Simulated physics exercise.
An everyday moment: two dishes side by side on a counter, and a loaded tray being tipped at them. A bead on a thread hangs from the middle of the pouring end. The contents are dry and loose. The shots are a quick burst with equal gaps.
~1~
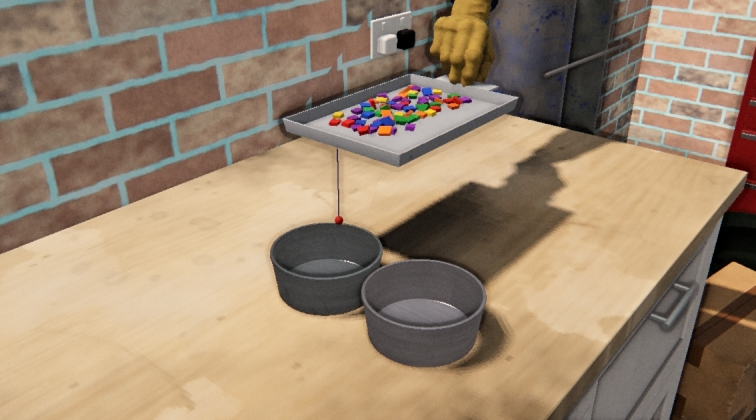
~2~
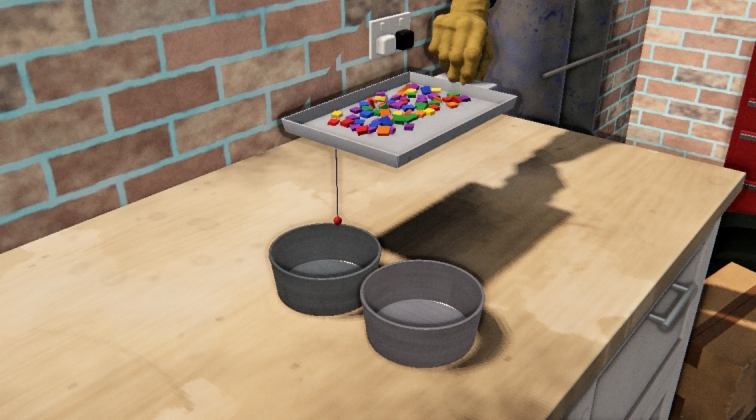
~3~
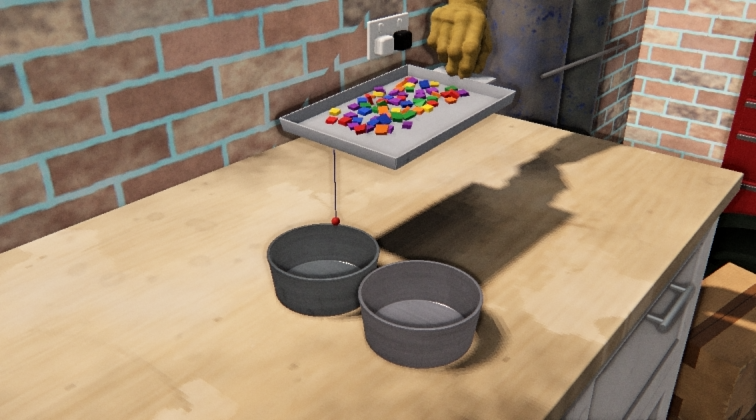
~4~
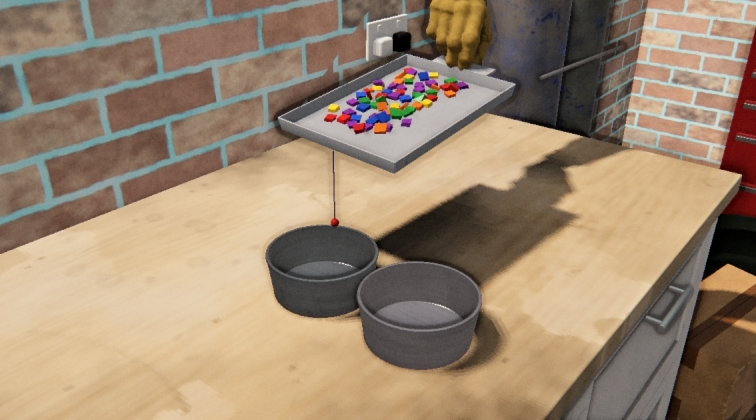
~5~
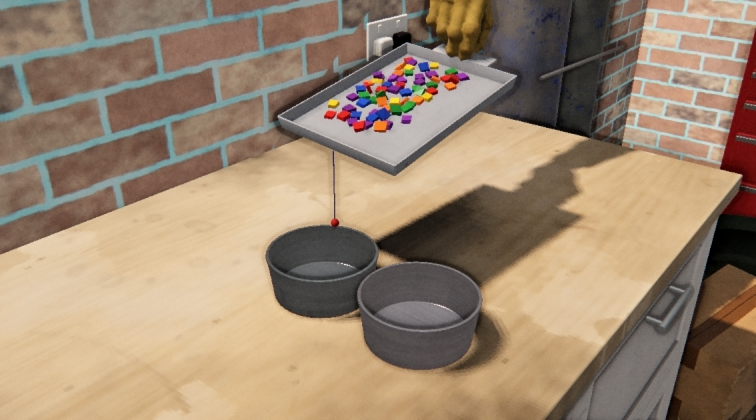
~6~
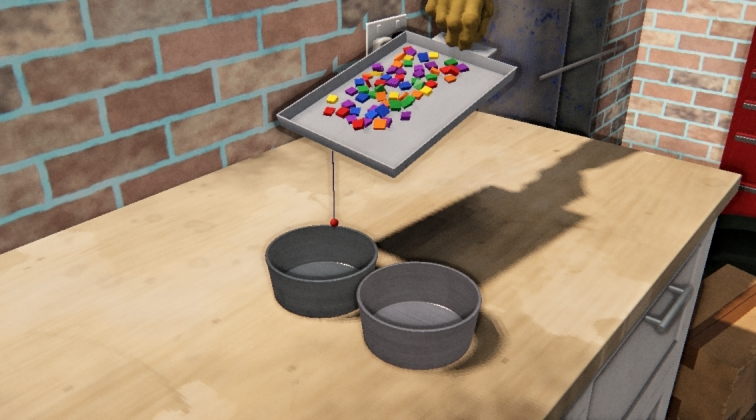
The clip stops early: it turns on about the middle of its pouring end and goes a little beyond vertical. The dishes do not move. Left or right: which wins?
It favours the left dish.
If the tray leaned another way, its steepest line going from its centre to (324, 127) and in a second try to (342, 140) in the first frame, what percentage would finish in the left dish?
Near 10 % and 50 %.
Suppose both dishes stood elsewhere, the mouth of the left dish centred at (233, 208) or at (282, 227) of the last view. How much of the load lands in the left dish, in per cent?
In turn 0 and 0 in a hundred.
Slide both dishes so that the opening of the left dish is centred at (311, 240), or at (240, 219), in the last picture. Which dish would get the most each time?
First the right one, then right.
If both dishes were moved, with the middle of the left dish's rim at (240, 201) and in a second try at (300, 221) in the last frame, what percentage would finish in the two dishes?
First some 10, then 90 per cent.
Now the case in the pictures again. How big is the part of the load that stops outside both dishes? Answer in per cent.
Near 40 %.
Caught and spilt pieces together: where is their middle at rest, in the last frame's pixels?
Close to (361, 293).
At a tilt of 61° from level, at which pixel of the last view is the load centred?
Close to (382, 136).
Soon after the last picture, tray tipped steeply; nearly all on the tray; a stray few in the air.
A little later, tray tipped past a quarter turn; most on the tray; a small part in the right dish; a stray few in the left dish; a small part outside both; a small part in the air.
Later still, tray tipped past a quarter turn; a small part in the right dish; about half in the left dish; about a third outside both.
At rest, tray tipped past a quarter turn; a small part in the right dish; about half in the left dish; about a third outside both.
